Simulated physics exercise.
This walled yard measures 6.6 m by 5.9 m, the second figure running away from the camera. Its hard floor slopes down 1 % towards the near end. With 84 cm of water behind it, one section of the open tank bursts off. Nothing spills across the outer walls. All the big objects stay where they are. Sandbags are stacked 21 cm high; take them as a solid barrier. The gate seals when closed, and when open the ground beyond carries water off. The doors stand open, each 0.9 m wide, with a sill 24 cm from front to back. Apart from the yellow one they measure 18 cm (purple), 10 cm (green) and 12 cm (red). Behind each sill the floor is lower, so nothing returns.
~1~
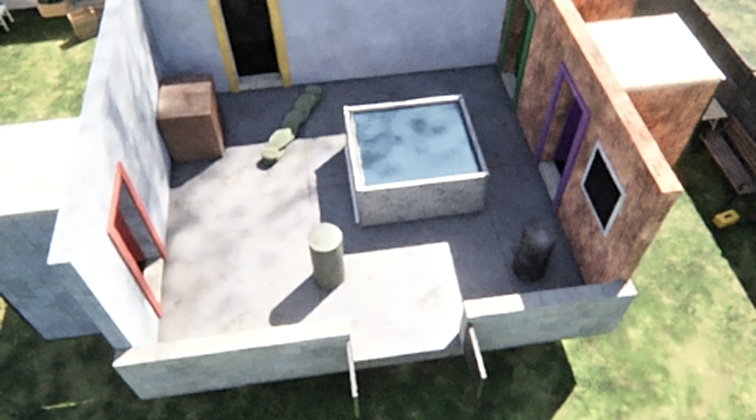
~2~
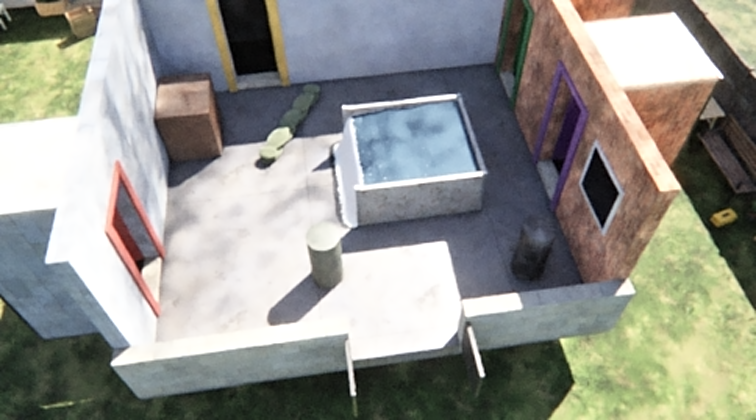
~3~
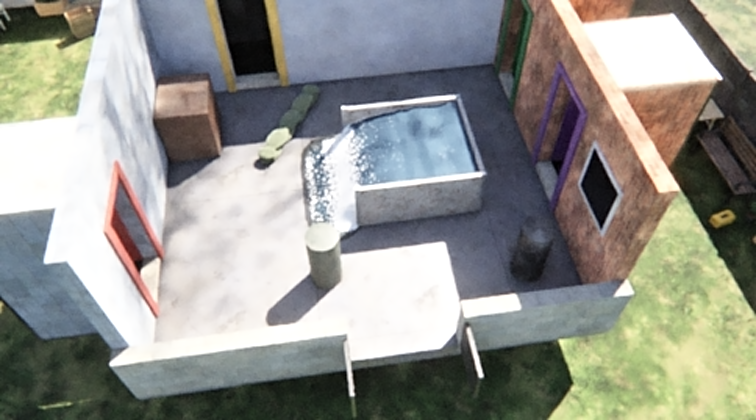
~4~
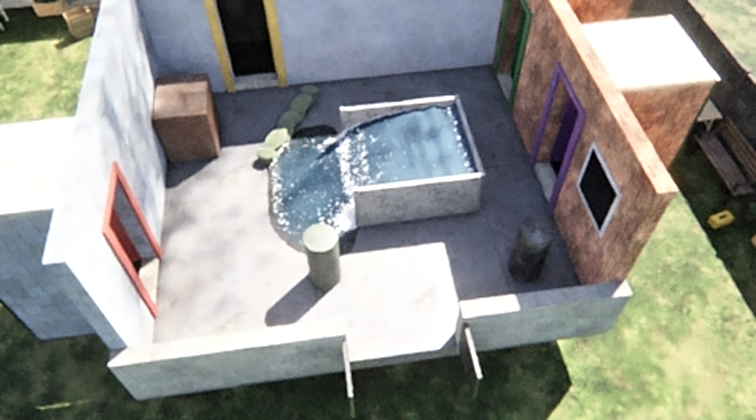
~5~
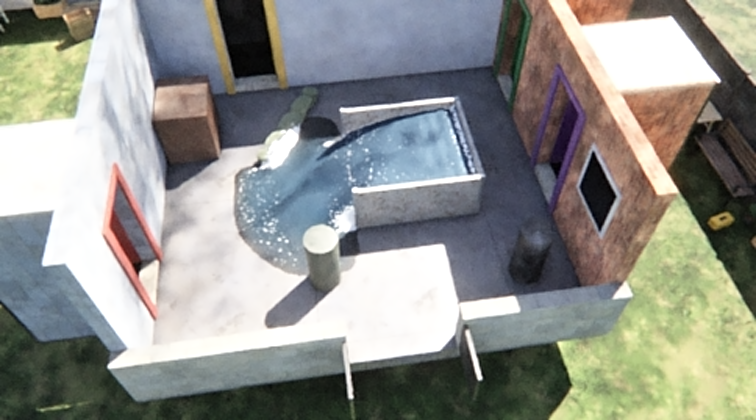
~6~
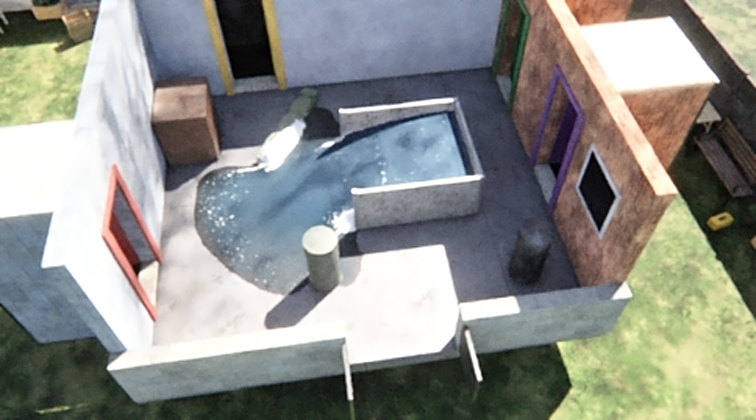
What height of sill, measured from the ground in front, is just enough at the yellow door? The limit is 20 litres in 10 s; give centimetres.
About 10 cm.
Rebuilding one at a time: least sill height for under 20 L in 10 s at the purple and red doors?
About 8.0 cm at purple and 25 cm at red.
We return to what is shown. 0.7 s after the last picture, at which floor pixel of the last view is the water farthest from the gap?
Around (153, 342).
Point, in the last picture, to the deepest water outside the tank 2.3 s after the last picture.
Near (151, 364).
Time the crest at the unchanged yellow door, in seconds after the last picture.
Near 3.5 s.
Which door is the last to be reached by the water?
It is the purple one.
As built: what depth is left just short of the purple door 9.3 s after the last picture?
Some 7.5 cm.
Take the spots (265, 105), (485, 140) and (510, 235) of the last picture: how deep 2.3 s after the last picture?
In that order: 4, 0 and 0 cm.
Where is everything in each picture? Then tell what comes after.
The first frame shows still water, 84 cm deep, in the open tank at (413, 143); the yellow door at (253, 48) is dry.
In the second frame, the gap is at (354, 169), the front 0.3 m out at (344, 223); the back of the open tank holds 84 cm.
In the third frame, the front is at a hidden place, 0.8 m from the gap at (353, 173); 1.6 m2 of floor is wet, 84 cm left at the back.
In the fourth frame, water pours out at (352, 175) and has run 1.4 m, to (273, 207); about 12 cm deep outside, 78 cm at the back.
In the fifth frame, water pours out at (352, 177) and has run 2.0 m, to (242, 226); about 11 cm deep outside, 72 cm at the back.
In the sixth frame, water pours out at (351, 178) and has run 2.7 m, to (199, 213); about 9 cm deep outside, 72 cm at the back; 1.3 m in a straight line remain to the yellow door at (249, 50).
Then, 0.7 s after the last picture water covers 40 % of the floor, deepest (48 cm) near (163, 217); it has not reached the yellow door.
Then, 2.3 s after the last picture water covers 55 % of the floor, deepest (44 cm) near (151, 364); 8 cm at the yellow door, 0 litres in over its 16 cm sill.
Then, 9.3 s after the last picture water covers 95 % of the floor, deepest (15 cm) near (505, 326); 5 cm at the yellow door, 2 litres in over its 16 cm sill.
At the yellow door as built, the water peaked near 16 cm, 3.3 s after the last picture.
With a sill of 8.5 cm, 31 litres would have come in within the 10 s; with 12 cm, 9 litres. So under 20 litres takes about 10 cm.
